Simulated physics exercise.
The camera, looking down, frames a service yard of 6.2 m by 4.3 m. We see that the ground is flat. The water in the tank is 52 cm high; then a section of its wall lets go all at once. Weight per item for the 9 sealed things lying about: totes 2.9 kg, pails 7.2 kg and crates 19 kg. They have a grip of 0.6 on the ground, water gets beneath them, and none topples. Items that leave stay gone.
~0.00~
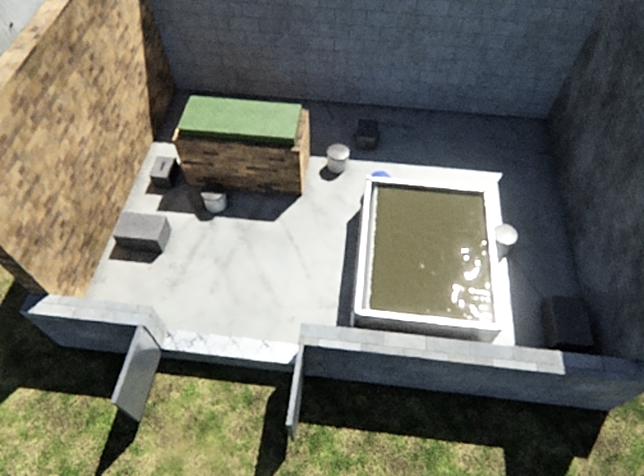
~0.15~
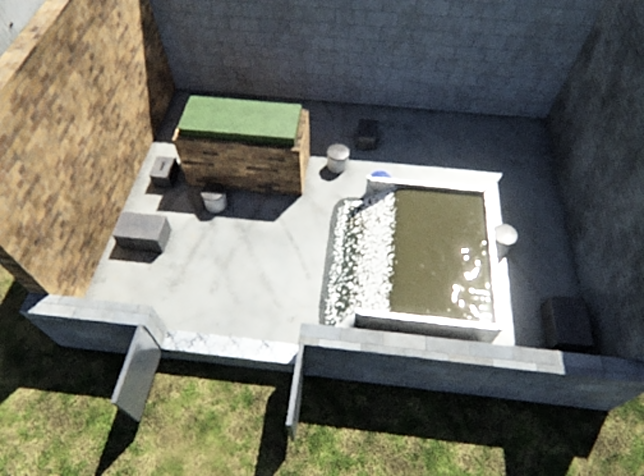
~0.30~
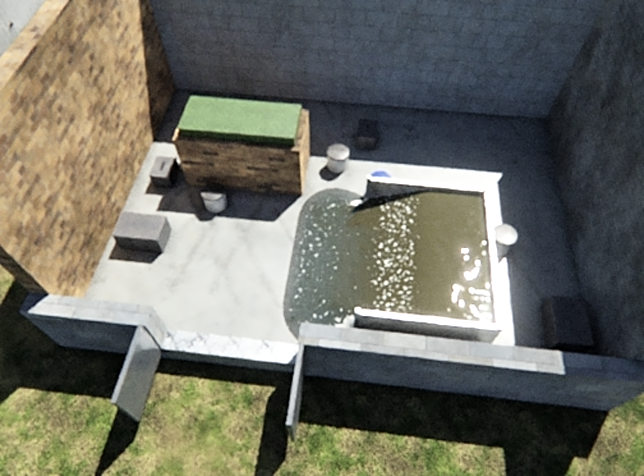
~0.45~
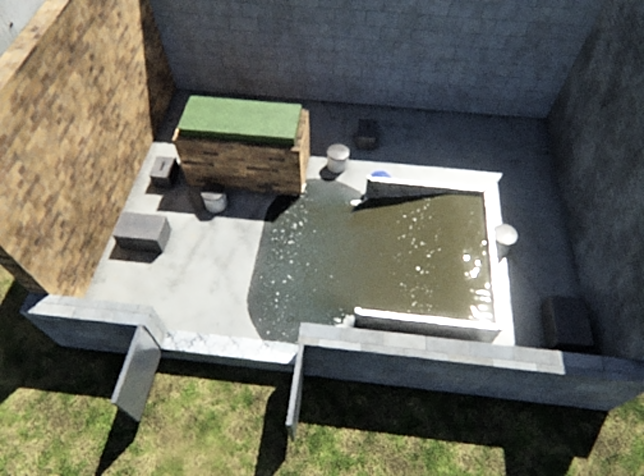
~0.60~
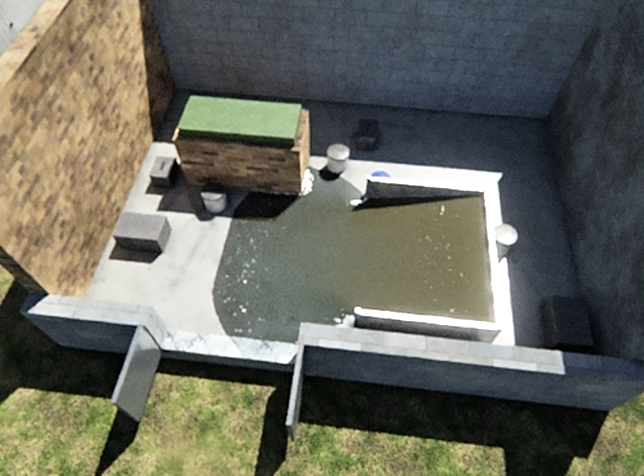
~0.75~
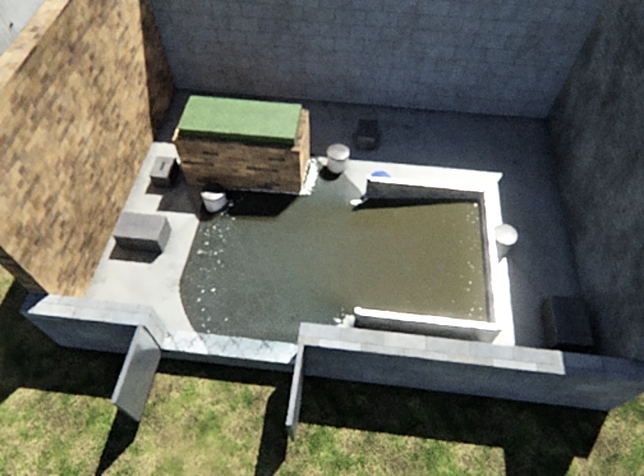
A walled yard with a pale paved floor and grass outside its low front wall is seen from above by a still camera. A brick block with a green top stands left of centre, among small grey blocks and whitish containers, with a white-rimmed tank of murky water at right. The tank's left side opens, and water spreads leftward in a foaming then smoother sheet, passing the brick block's front while the objects stay put.
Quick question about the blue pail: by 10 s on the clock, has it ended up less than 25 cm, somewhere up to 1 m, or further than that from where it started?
Chances are it never really leaves its spot.
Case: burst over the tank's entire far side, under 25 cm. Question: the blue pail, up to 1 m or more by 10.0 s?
Had it gone that way, the blue pail would be borne far.
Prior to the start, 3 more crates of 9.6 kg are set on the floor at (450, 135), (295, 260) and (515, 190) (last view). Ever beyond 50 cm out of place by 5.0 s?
In turn: Under, more, under.
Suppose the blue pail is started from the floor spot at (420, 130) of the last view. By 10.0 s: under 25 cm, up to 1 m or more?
I'd say it does not really move.
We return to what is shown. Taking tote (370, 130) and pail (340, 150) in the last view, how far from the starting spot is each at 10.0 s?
The first ends 250 cm from its start, the second 10 cm.
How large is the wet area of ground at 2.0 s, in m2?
I'd put it close to 14 m2.
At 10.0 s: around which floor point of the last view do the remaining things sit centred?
They're centred close to (395, 188).
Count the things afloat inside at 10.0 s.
I'd say 3 of them.
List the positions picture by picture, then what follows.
In the first frame, the blue pail at (381, 179) rests on the ground; water covers 2.8 m2; 0 of 9 have shifted.
In the second frame, the blue pail at (381, 179), on the bottom; water covers 3.7 m2; 0 of 9 have shifted.
In the third frame, the blue pail at (381, 179) rests on the ground; water covers 4.8 m2; 0 of 9 have shifted.
In the fourth frame, the blue pail at (381, 179) rests on the ground; 6.0 m2 under water; 0 of 9 have shifted.
In the fifth frame, the blue pail at (381, 179), on the bottom; 7.2 m2 under water; 0 of 9 have shifted.
In the sixth frame, the blue pail at (381, 179) rests on the ground; 8.3 m2 under water; 0 of 9 have shifted.
After 2.0 s the blue pail is near (381, 179), 0.0 m from its start, aground; 0 of 9 are out; 2 afloat.
After 4.5 s the blue pail is near (381, 179), 0.0 m from its start, aground; 0 of 9 are out; 4 afloat.
After 7.0 s the blue pail is near (381, 179), 0.0 m from its start, aground; 0 of 9 are out; 3 afloat.
After 10.0 s the blue pail is near (381, 179), 0.0 m from its start, aground; 0 of 9 are out; 3 afloat.
